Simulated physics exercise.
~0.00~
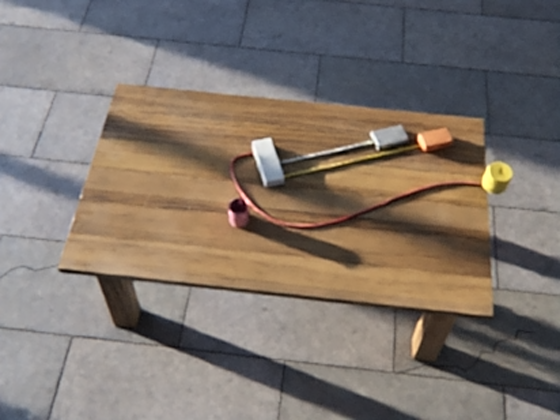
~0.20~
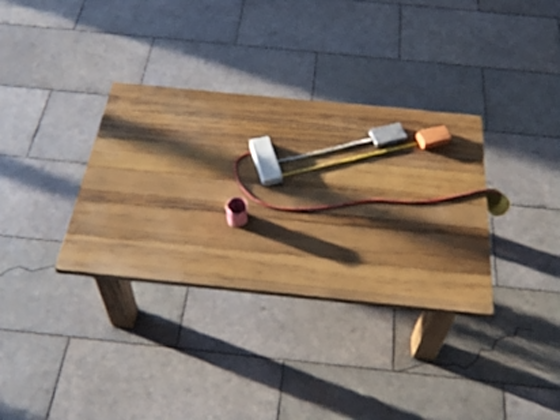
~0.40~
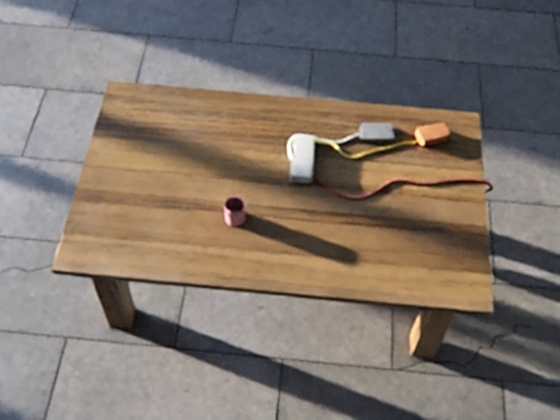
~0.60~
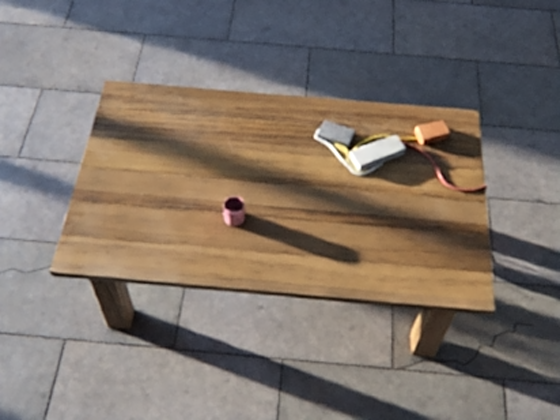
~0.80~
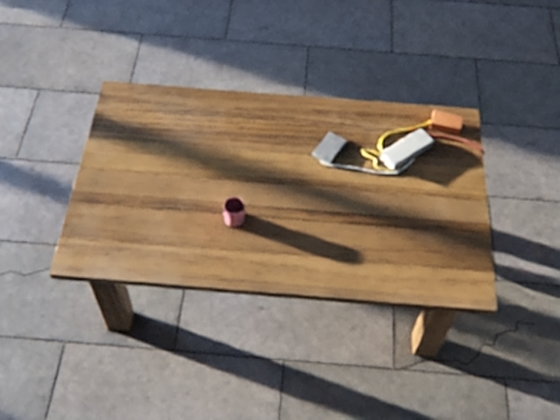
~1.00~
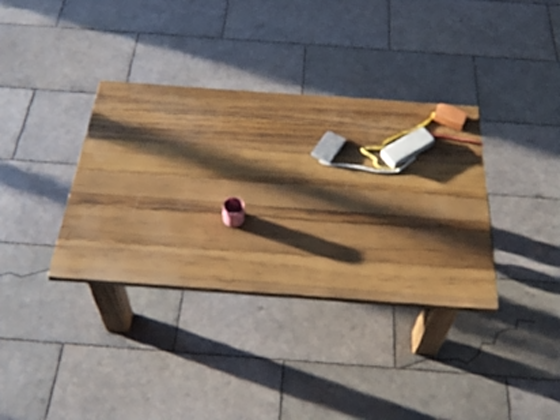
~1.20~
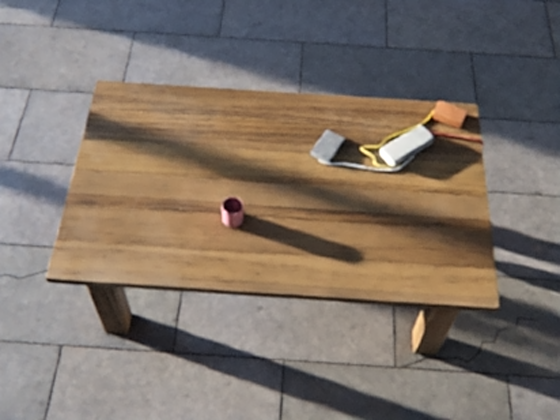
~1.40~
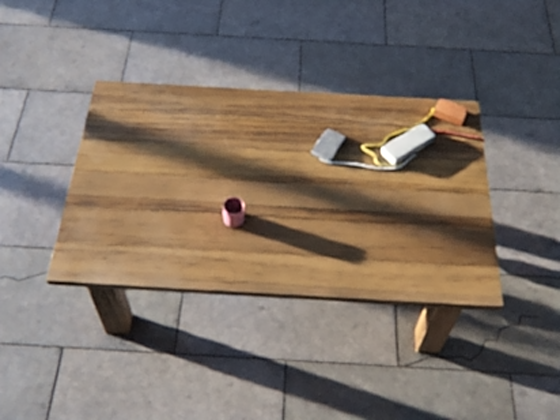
The clip shows a yellow object dropping off a wooden table's right edge, its red cable dragging a white strip rightward and shifting the cabled grey and orange devices. The strip settles near the orange device at the upper right, while the pink cup stays put.
